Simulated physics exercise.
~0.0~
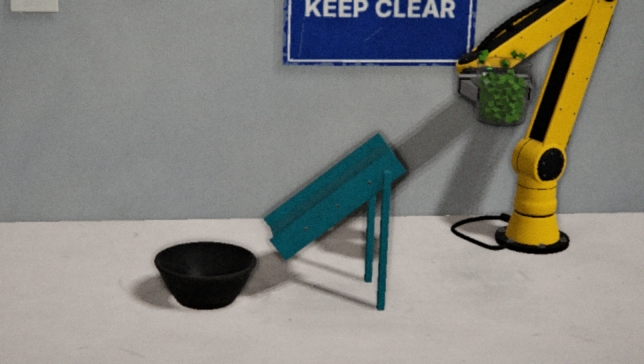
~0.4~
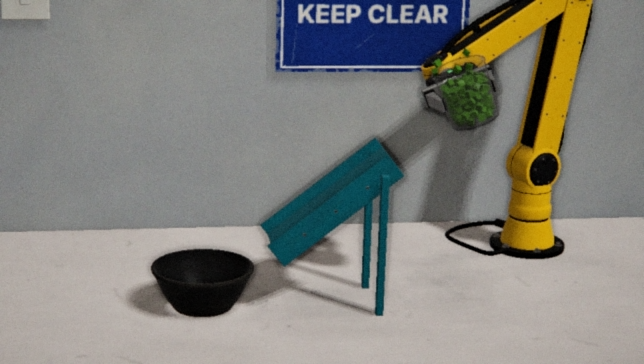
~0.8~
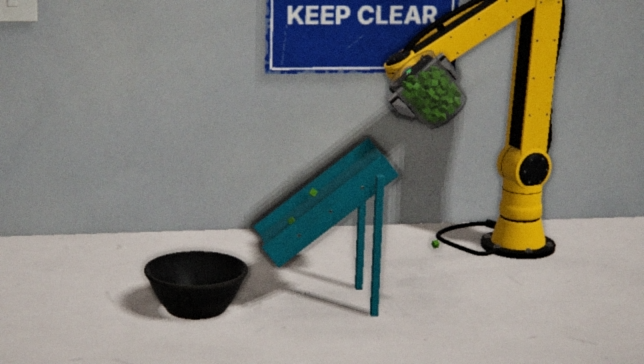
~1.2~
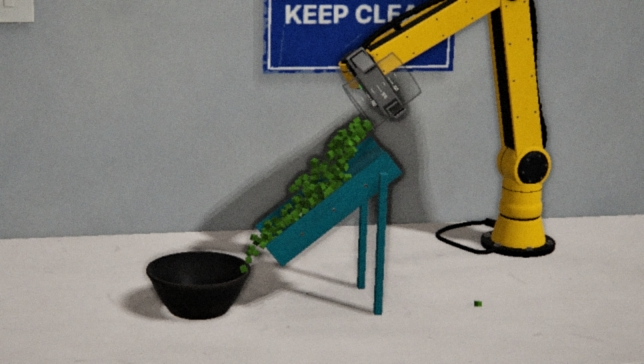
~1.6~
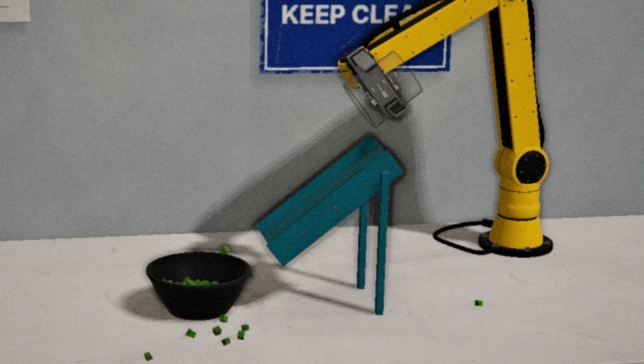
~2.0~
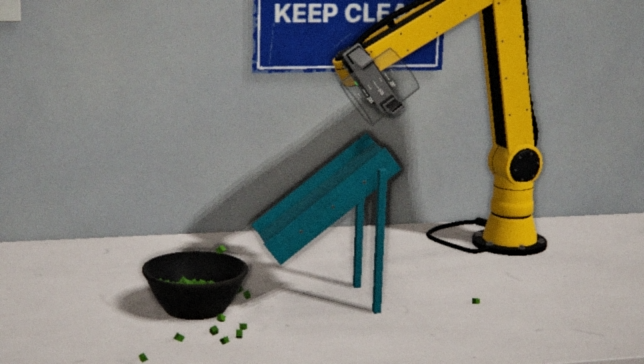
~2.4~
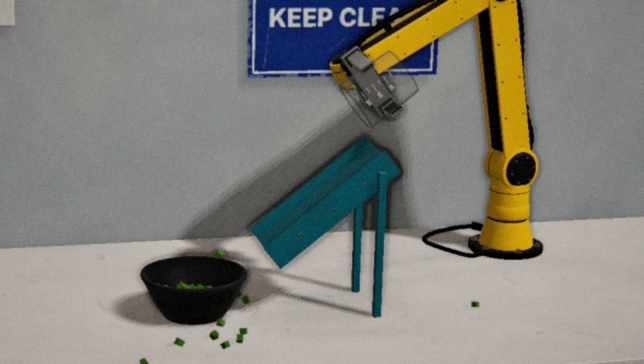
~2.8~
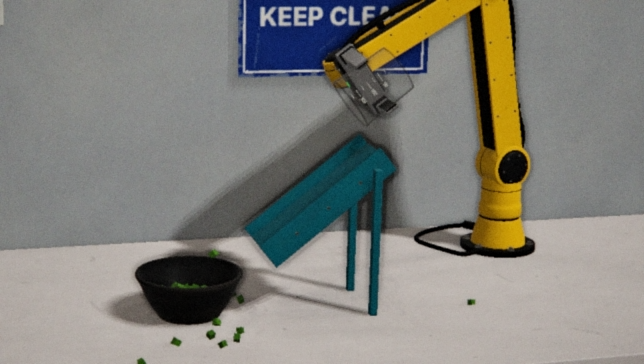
The clip opens on a yellow robot arm holding a clear cup heaped with small green vegetable pieces, near a sloping teal chute that leads down to a black bowl. The arm carries the cup left and tips it, and the first few pieces drop, one landing on the table by the robot. Tilting further, it turns the cup over, and a thick stream slides down the chute toward the bowl. Most pieces settle in the bowl, while several scatter on the table around it. The arm then holds the emptied cup still above the bare chute.
